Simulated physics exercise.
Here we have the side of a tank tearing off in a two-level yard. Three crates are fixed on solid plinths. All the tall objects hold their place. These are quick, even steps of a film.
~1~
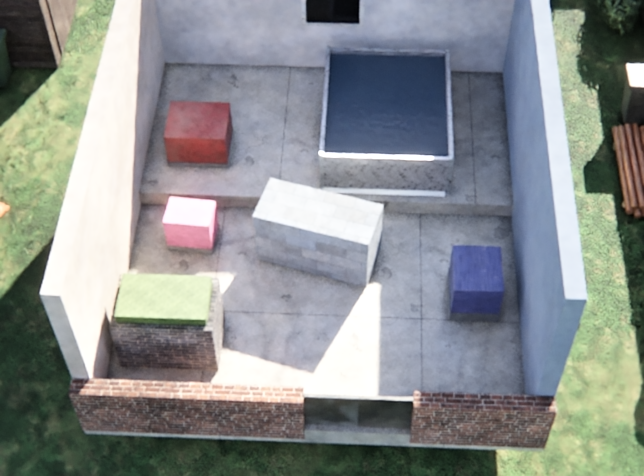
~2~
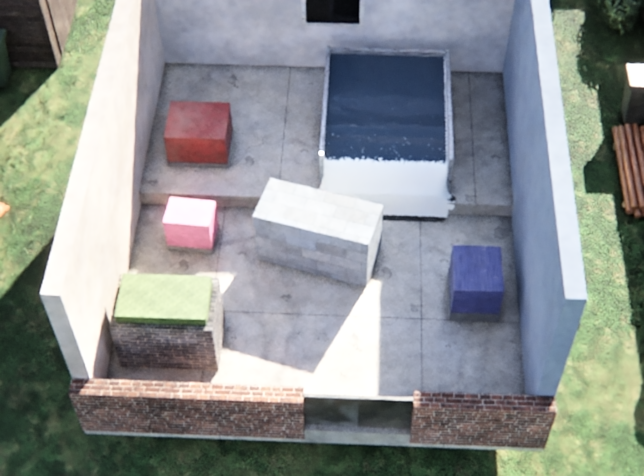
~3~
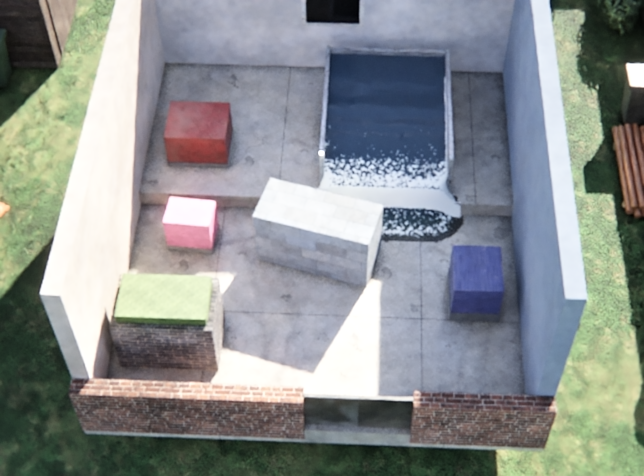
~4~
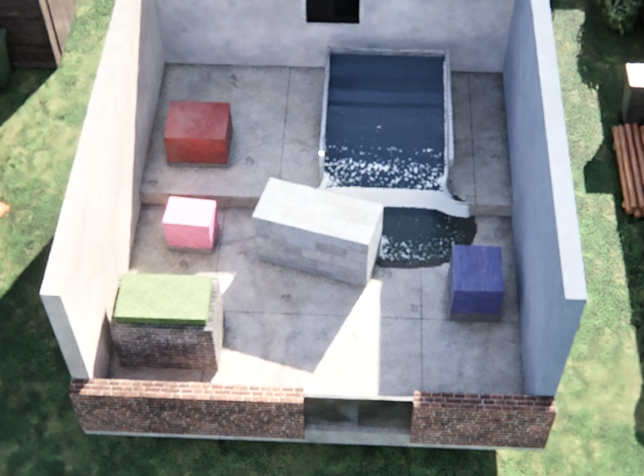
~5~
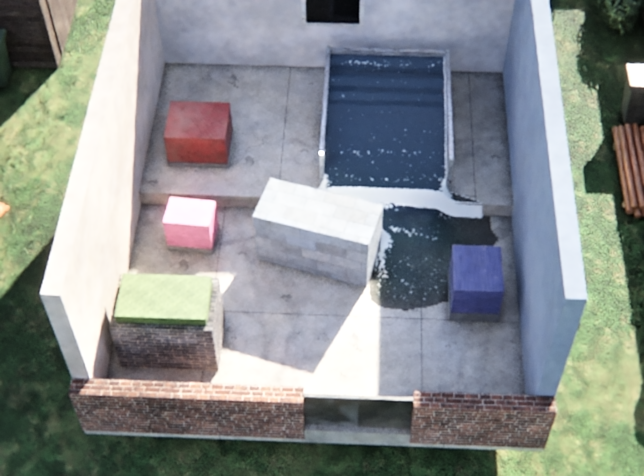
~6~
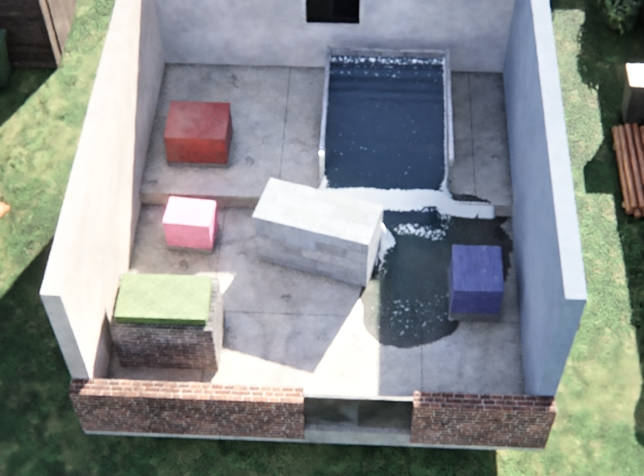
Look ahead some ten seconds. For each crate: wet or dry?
The red crate stays dry; the blue crate gets wet; the pink crate gets wet.
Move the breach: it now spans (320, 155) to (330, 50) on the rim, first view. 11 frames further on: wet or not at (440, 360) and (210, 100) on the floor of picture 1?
One after the other: No water, wet.
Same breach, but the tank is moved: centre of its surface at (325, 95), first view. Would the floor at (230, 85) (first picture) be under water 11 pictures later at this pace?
Verdict: Dry.
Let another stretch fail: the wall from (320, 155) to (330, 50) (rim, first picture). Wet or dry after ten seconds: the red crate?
My reading: Red is topped.
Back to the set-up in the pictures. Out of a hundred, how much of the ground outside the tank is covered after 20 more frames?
Close to 70 %.
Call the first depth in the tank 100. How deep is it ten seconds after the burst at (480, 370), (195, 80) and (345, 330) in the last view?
In that order: 25, 0 and 14 per cent.
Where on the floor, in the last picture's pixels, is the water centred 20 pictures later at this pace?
Around (370, 269).
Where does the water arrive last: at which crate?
Last comes the red one.
A moment on, water covers 30 % of the floor; the red crate not reached, the blue crate water round its plinth, the pink crate water round its plinth.
Next, water covers 45 % of the floor; the red crate water round its plinth, the blue crate water round its plinth, the pink crate water round its plinth.
Then, water covers 70 % of the floor; the red crate water round its plinth, the blue crate water round its plinth, the pink crate water round its plinth.
Later, water covers 70 % of the floor; the red crate water round its plinth, the blue crate water round its plinth, the pink crate water round its plinth.
In the end, water covers 70 % of the floor; the red crate stayed above the water, the blue crate was topped, the pink crate was topped.
